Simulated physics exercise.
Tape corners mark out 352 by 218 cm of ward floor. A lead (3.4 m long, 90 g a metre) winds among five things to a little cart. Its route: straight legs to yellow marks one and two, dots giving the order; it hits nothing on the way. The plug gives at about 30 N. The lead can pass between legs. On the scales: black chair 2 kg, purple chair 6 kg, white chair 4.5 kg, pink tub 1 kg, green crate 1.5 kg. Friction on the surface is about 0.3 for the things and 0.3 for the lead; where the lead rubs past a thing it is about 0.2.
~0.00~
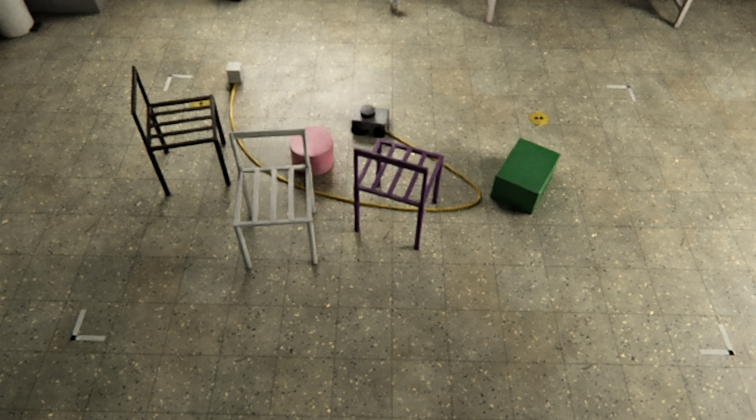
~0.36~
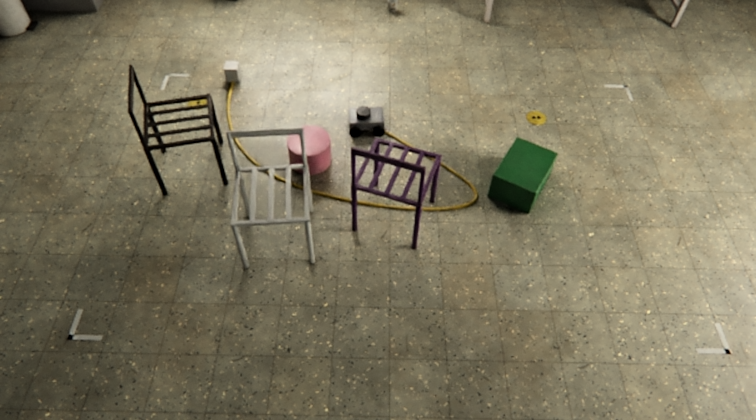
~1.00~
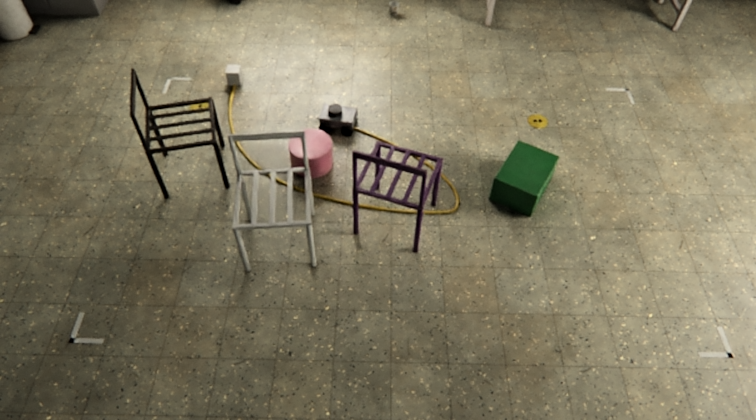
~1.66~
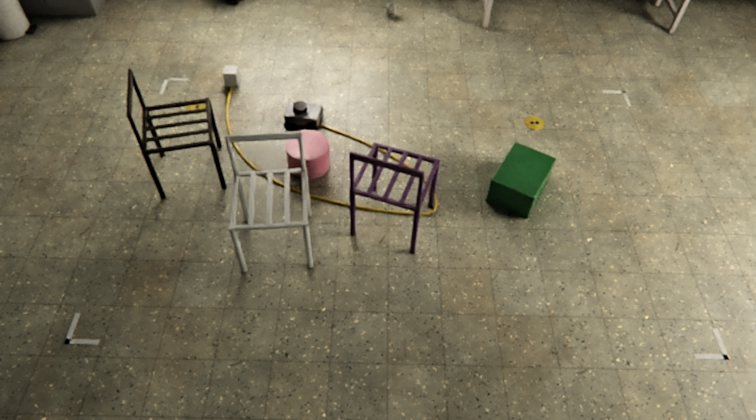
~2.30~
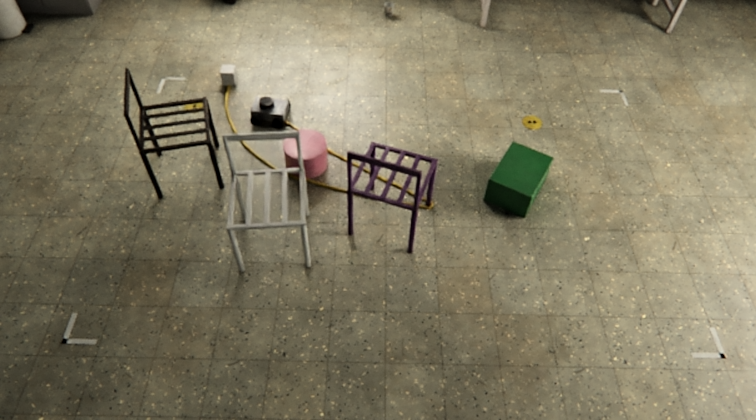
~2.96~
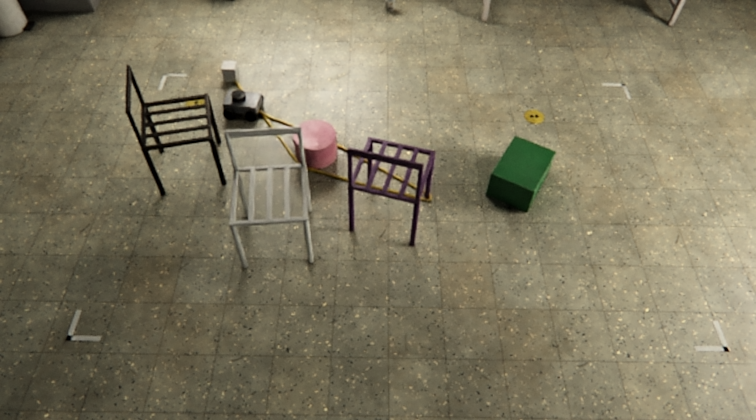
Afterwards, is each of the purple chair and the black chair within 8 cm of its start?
Result: Purple chair gets shifted, black chair stays put.
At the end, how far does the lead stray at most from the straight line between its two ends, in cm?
About 90 cm.
At 5.0 s, cart at (242, 104), lead slack at the fixed end; purple chair 13 cm off its start, pink tub 8 cm off its start.
At 7.1 s, cart at (344, 108), lead slack at the fixed end; purple chair 13 cm off its start, pink tub 8 cm off its start.
At 9.2 s, cart at (445, 112), lead slack at the fixed end; purple chair 13 cm off its start at (377, 158), pink tub 8 cm off its start at (316, 134).
At 11.3 s, cart at (534, 115), lead slack at the fixed end; purple chair 13 cm off its start, pink tub 8 cm off its start.
At 11.7 s, cart at (534, 115), lead slack at the fixed end; purple chair 13 cm off its start at (377, 158), black chair 0 cm off its start at (175, 120), pink tub 8 cm off its start at (316, 134).
